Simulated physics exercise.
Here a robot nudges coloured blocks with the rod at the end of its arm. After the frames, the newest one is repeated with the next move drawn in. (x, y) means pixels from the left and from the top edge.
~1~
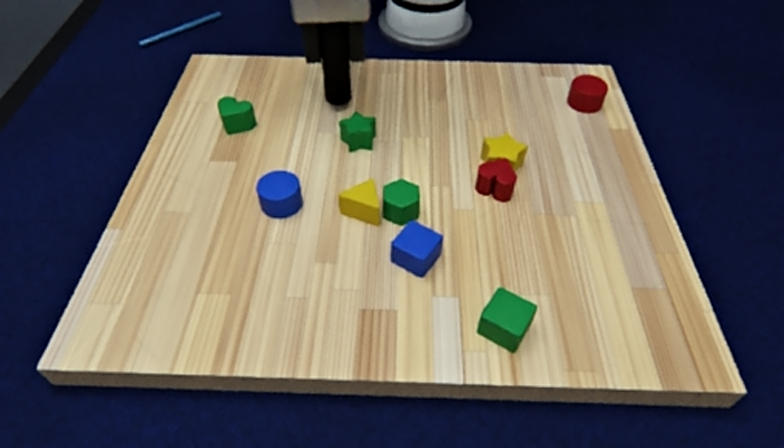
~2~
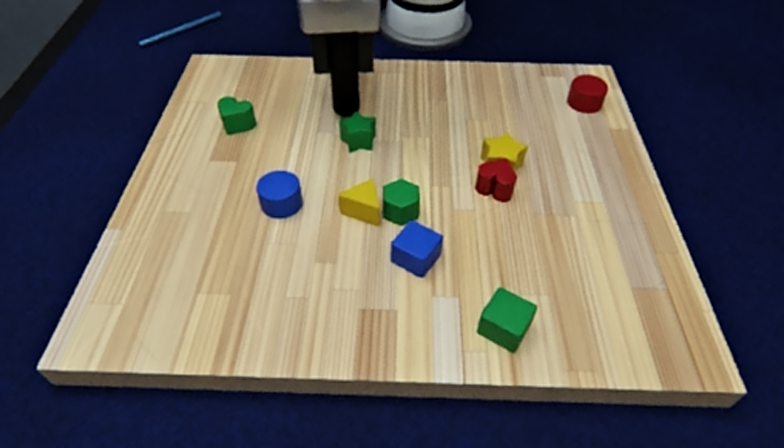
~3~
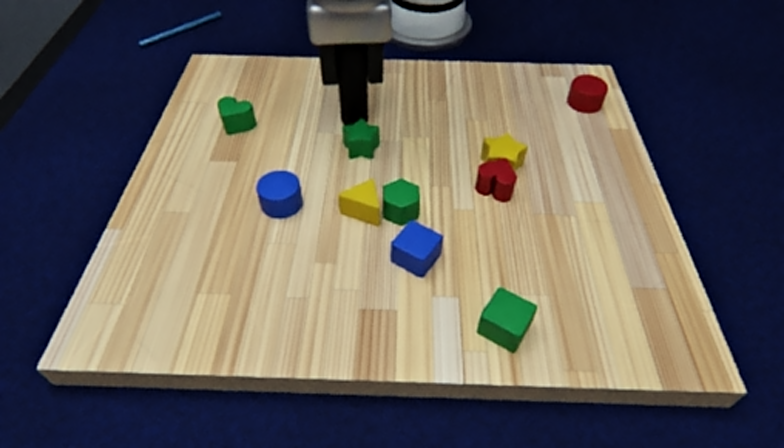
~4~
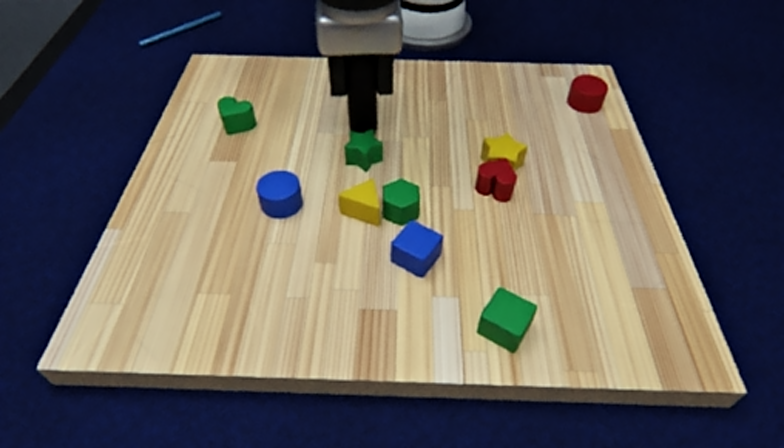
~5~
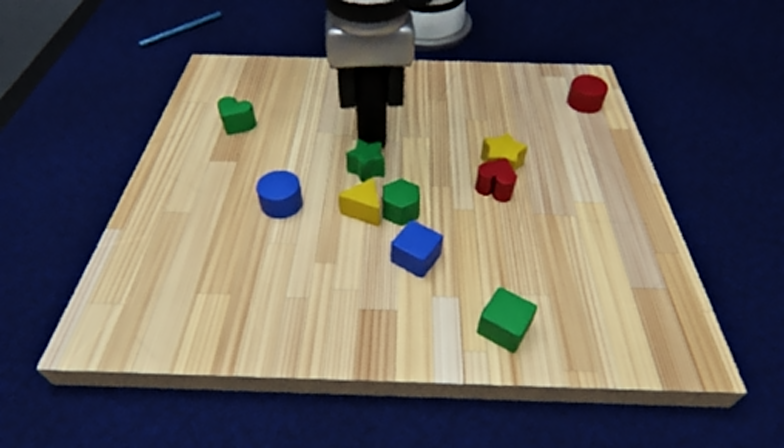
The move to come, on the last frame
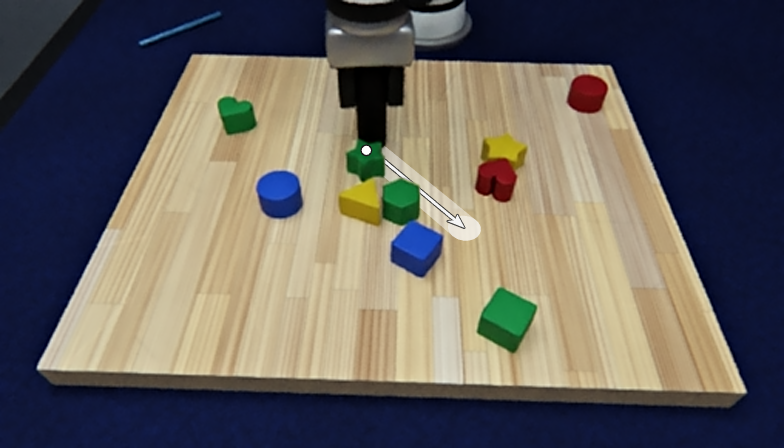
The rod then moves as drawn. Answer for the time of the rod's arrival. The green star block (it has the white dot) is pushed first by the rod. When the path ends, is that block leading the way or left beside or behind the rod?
It slips away.
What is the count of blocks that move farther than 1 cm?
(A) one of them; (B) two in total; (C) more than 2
That would be A.
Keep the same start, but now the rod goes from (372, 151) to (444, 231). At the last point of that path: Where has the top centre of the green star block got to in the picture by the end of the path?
Answer: (372, 168).
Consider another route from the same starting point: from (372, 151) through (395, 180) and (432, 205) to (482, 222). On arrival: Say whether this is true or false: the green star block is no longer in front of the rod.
Answer: True.
The line goes straight from (372, 151) to (464, 228); the dot is on the green star block.
The first path, step by step. One third of the way, rod at (401, 166); green star block at (371, 163), turned 50° clockwise.
Two thirds of the way, rod at (433, 193); green star block at (371, 163), turned 55° clockwise.
At the end, rod at (466, 220); green star block at (371, 163), turned 55° clockwise; green hexagon unmoved.
